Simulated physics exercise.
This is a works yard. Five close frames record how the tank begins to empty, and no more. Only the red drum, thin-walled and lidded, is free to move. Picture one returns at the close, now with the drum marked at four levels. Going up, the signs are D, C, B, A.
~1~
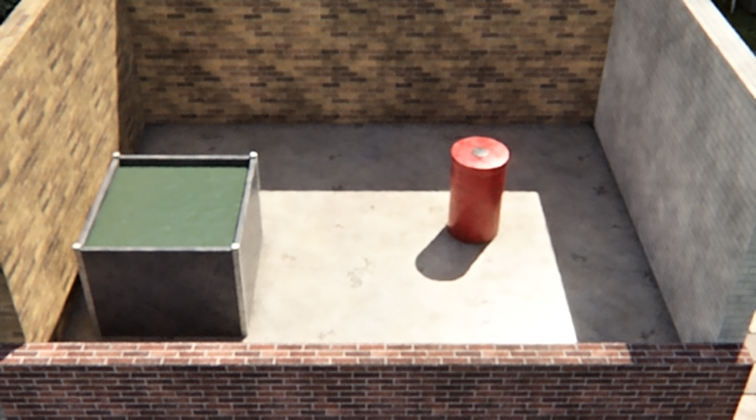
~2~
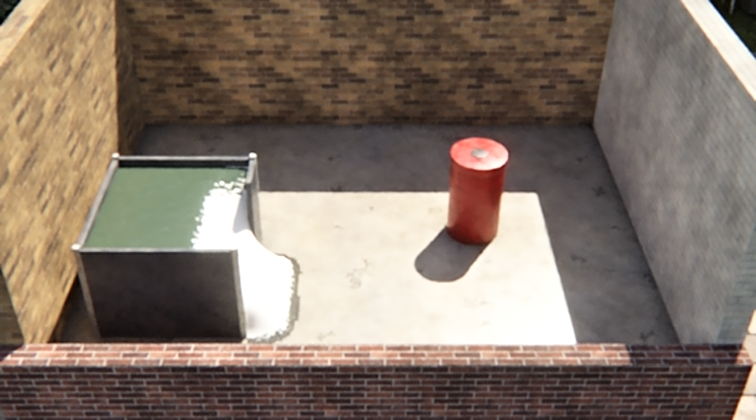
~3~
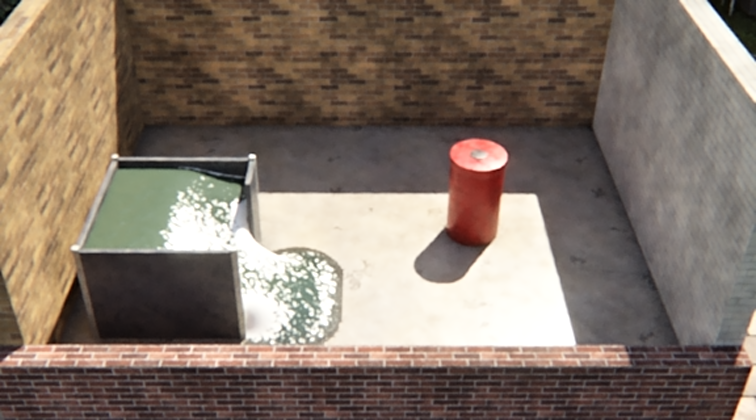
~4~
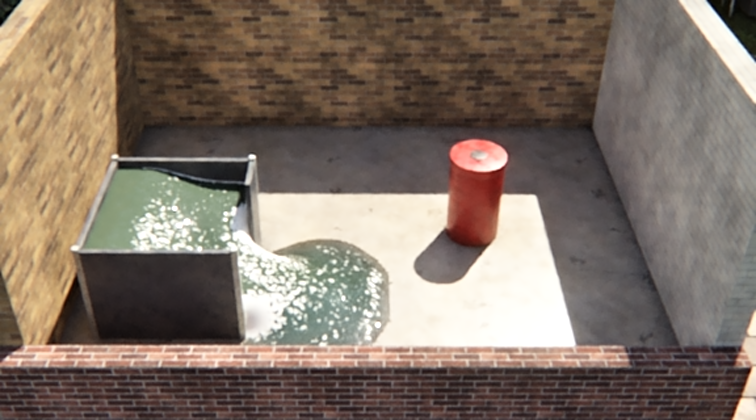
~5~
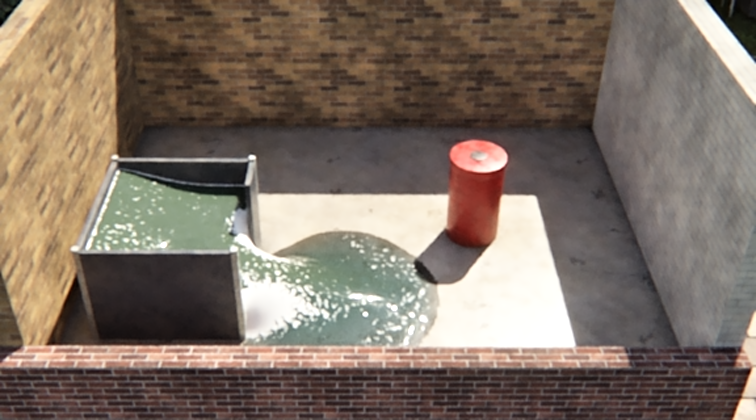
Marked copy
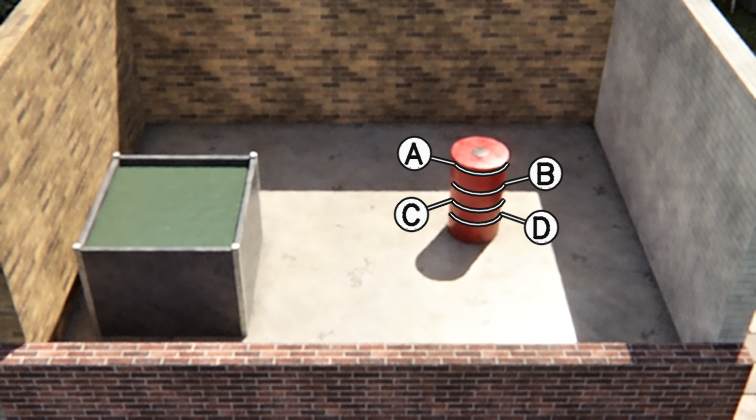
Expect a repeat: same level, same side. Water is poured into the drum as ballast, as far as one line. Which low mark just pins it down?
D.
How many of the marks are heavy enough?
All of them.
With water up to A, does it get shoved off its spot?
No.
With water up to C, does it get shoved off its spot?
No, not at all.
On the marked copy, A at (482, 174); B at (481, 194); C at (479, 210); D at (478, 224); from the bottom up D, C, B, A.
Choosing A, it does not move.
Choosing B, it does not move.
Choosing C, it does not move.
Choosing D, it shifts by a finger or two and stays.
